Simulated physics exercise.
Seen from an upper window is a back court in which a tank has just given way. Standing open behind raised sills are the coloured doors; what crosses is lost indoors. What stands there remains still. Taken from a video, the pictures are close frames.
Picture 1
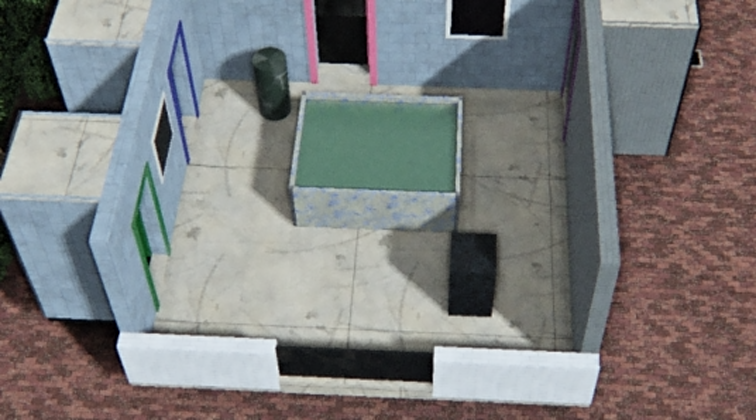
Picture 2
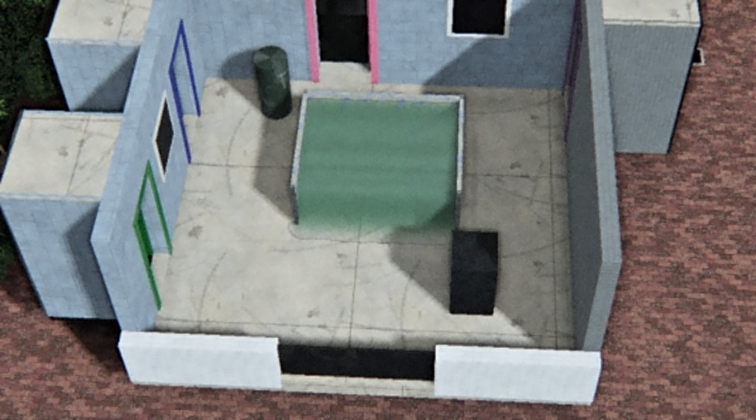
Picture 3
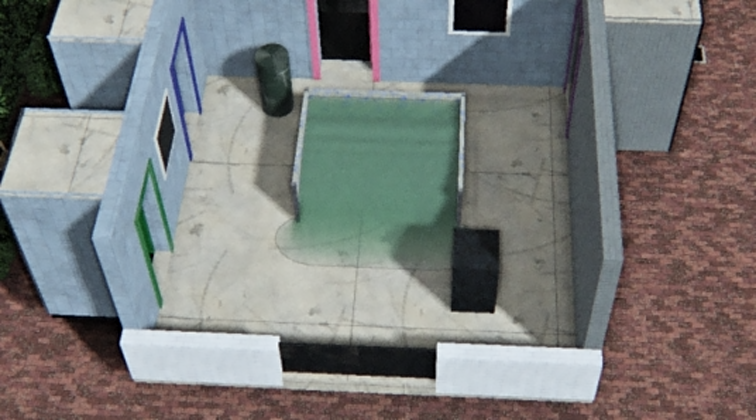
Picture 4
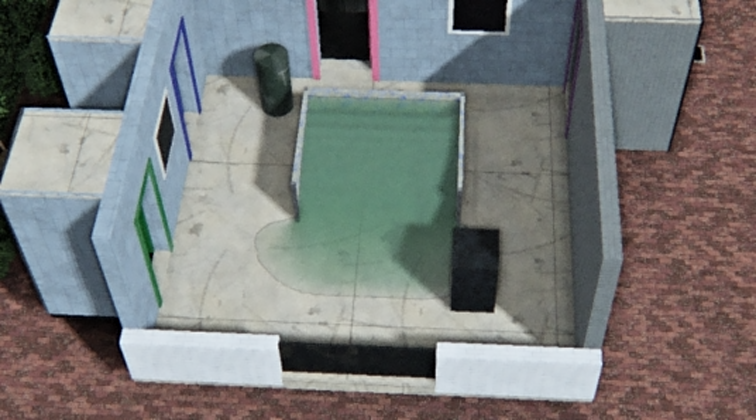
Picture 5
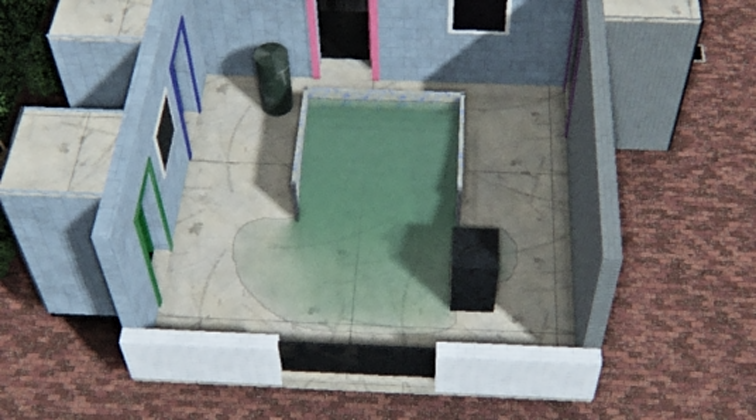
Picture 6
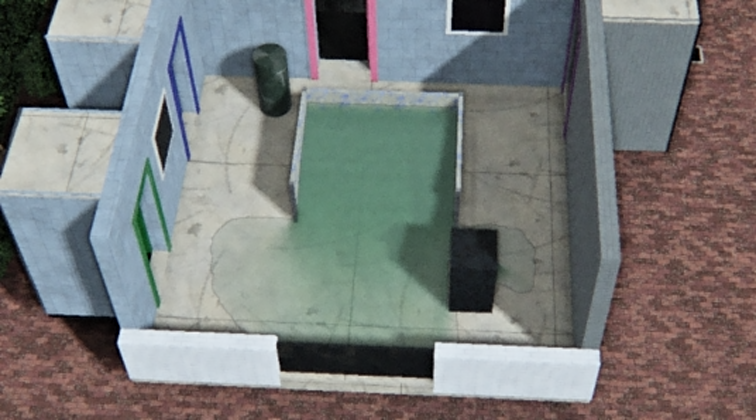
The video shows a walled court with coloured doors, where the near side of a tank of green water disappears and the water spreads forward across the pale floor, widening leftward and around a dark block on the right.
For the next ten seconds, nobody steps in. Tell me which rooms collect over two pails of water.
In the end I expect the green door to go over the limit; I expect the pink door to stay within two buckets; I expect the blue door to go over the limit; I expect the purple door to stay within two buckets.
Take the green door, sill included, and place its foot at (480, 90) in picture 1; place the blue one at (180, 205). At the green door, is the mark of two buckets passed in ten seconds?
As it turns out, the green one runs over.
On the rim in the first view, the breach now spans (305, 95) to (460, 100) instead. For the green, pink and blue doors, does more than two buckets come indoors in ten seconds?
As I see it, the green door breaks the limit, the pink door breaks the limit and the blue door breaks the limit.
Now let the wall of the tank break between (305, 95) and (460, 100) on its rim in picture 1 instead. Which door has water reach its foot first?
That is the pink door.
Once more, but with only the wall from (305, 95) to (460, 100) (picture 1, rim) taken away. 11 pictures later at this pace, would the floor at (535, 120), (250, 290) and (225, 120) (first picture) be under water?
Submerged, unwetted, submerged.
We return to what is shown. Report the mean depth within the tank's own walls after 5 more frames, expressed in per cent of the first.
42 percent or so.
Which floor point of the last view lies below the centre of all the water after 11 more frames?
Close to (368, 279).
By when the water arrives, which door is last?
The pink-painted one.
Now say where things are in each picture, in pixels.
Still water in the open tank at (378, 146), in the first picture.
The front is at (292, 225), out from the gap at (376, 215), in the second picture.
The front is at (283, 241), out from the gap at (378, 213), in the third picture.
The front is at (265, 256), out from the gap at (377, 214), in the fourth picture.
The front is at (245, 277), out from the gap at (377, 214), in the fifth picture.
The front is at a hidden place, out from the gap at (376, 215), in the sixth picture.
A moment on, water covers 45 % of the floor; the green door wet at the sill, nothing in, the pink door not reached, the blue door not reached, the purple door not reached.
Next, water covers 50 % of the floor; the green door under two buckets in, the pink door not reached, the blue door not reached, the purple door not reached.
Then, water covers 80 % of the floor; the green door far over two buckets in, the pink door not reached, the blue door wet at the sill, nothing in, the purple door wet at the sill, nothing in.
Later, water covers 100 % of the floor; the green door far over two buckets in, the pink door wet at the sill, nothing in, the blue door wet at the sill, nothing in, the purple door wet at the sill, nothing in.
In the end, water covers 100 % of the floor; the green door far over two buckets in, the pink door wet at the sill, nothing in, the blue door far over two buckets in, the purple door wet at the sill, nothing in.
